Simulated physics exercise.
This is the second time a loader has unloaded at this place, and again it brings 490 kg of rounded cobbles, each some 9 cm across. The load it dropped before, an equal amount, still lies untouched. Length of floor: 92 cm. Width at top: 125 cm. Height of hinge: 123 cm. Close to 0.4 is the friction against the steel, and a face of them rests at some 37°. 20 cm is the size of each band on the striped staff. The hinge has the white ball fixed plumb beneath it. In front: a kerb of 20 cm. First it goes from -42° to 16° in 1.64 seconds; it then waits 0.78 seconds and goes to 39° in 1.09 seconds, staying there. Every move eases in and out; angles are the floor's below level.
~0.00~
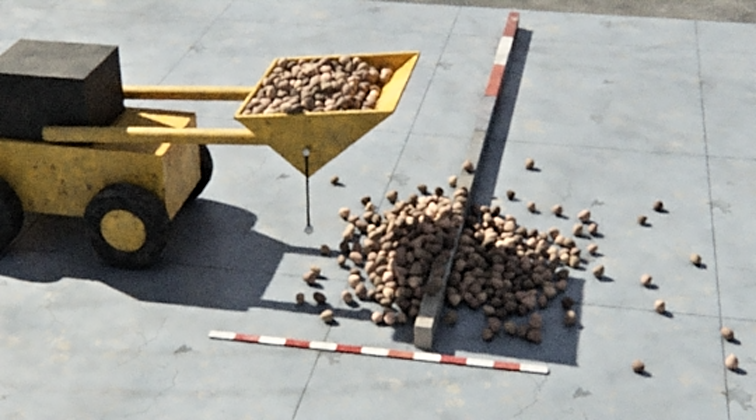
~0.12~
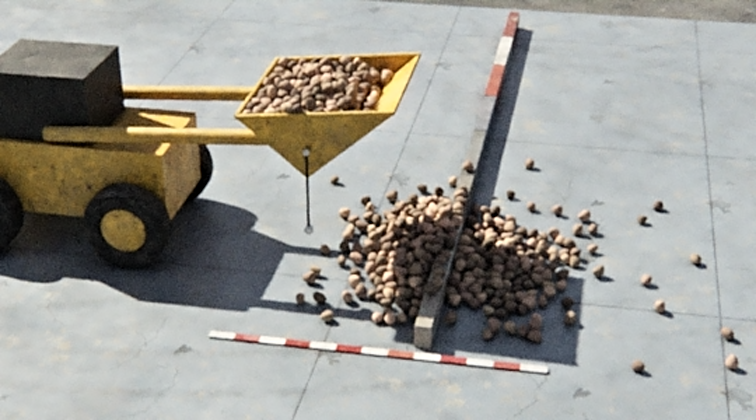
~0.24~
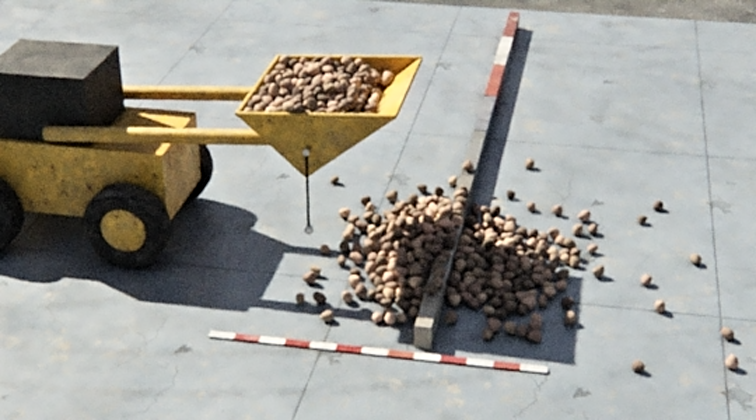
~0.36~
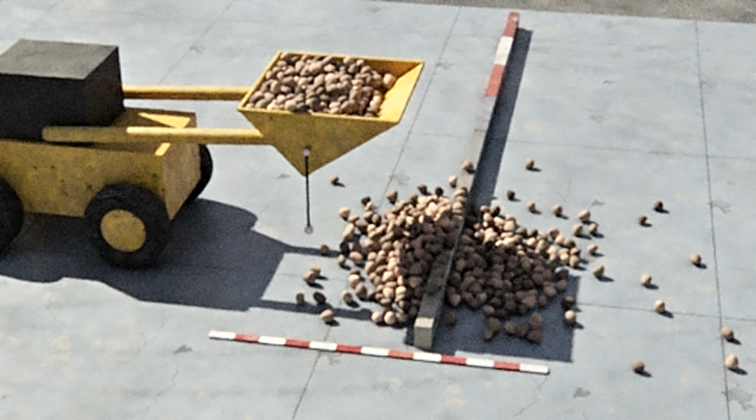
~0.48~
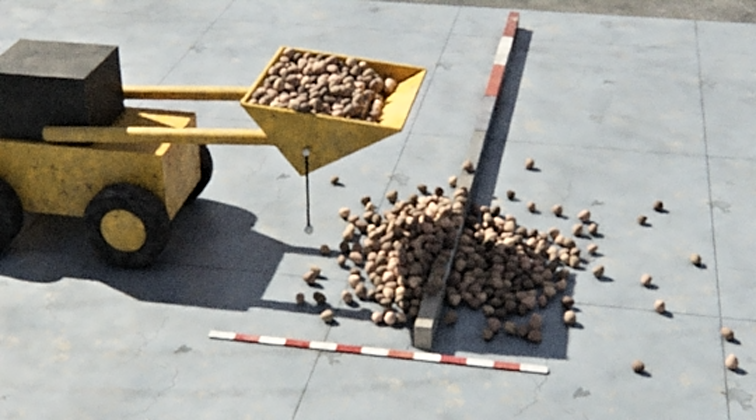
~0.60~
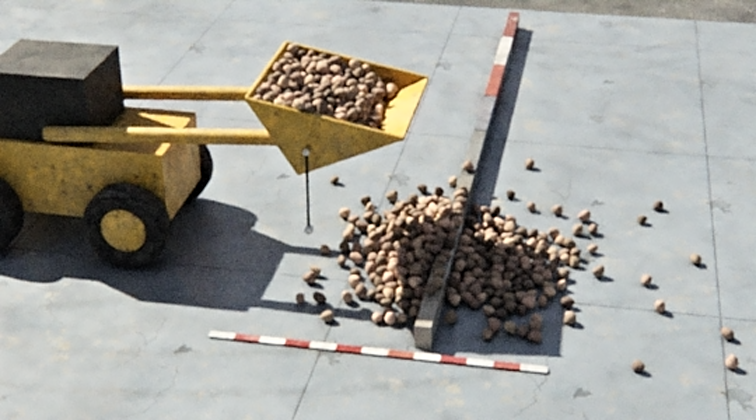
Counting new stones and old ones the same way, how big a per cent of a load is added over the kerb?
33 per cent, roughly.
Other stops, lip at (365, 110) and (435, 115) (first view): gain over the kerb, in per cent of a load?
Near 10 in a hundred first, near 85 in a hundred second.
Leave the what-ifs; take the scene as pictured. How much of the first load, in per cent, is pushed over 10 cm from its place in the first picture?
Around 10 in a hundred.
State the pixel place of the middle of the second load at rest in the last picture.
Around (426, 239).
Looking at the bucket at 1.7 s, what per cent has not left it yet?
Roughly 90 parts in a hundred of the load.
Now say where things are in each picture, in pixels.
In the first picture, the bucket is at -42°, its lip at (393, 112); the top of the load is at (336, 74). The earlier load is highest near (441, 225), 28 cm above ground level, 60 % on this side of the kerb, 40 % over the kerb.
The second picture shows lip at (394, 113), floor tilted -41°, highest stones at (336, 74); the stones move at 0.1 m/s on average.
In the third picture, the bucket is at -39°, its lip at (396, 117); the top of the load is at (330, 75); the stones move at 0.1 m/s on average.
The fourth picture shows lip at (399, 123), floor tilted -35°, highest stones at (310, 73); the stones move at 0.1 m/s on average.
In the fifth picture, the bucket is at -30°, its lip at (401, 130); the top of the load is at (296, 67); the stones move at 0.2 m/s on average.
In the sixth picture, the bucket is at -24°, its lip at (403, 139); the top of the load is at (293, 63); the stones move at 0.2 m/s on average.
After 1.2 s the floor is at 7°; in per cent of one load, 100 in the bucket, 60 on this side of the kerb, 40 over the kerb; the foremost stones are at (674, 287).
After 1.7 s the floor is at 16°; in per cent of one load, 91 in the bucket, 70 on this side of the kerb, 40 over the kerb; the foremost stones are at (674, 287).
After 4.0 s the floor is at 39°; in per cent of one load, 0 in the bucket, 127 on this side of the kerb, 73 over the kerb; the foremost stones are at (674, 287).
After 6.7 s the floor is at 39°; in per cent of one load, 0 in the bucket, 127 on this side of the kerb, 73 over the kerb; the foremost stones are at (674, 287). Net gain over the kerb, 33.
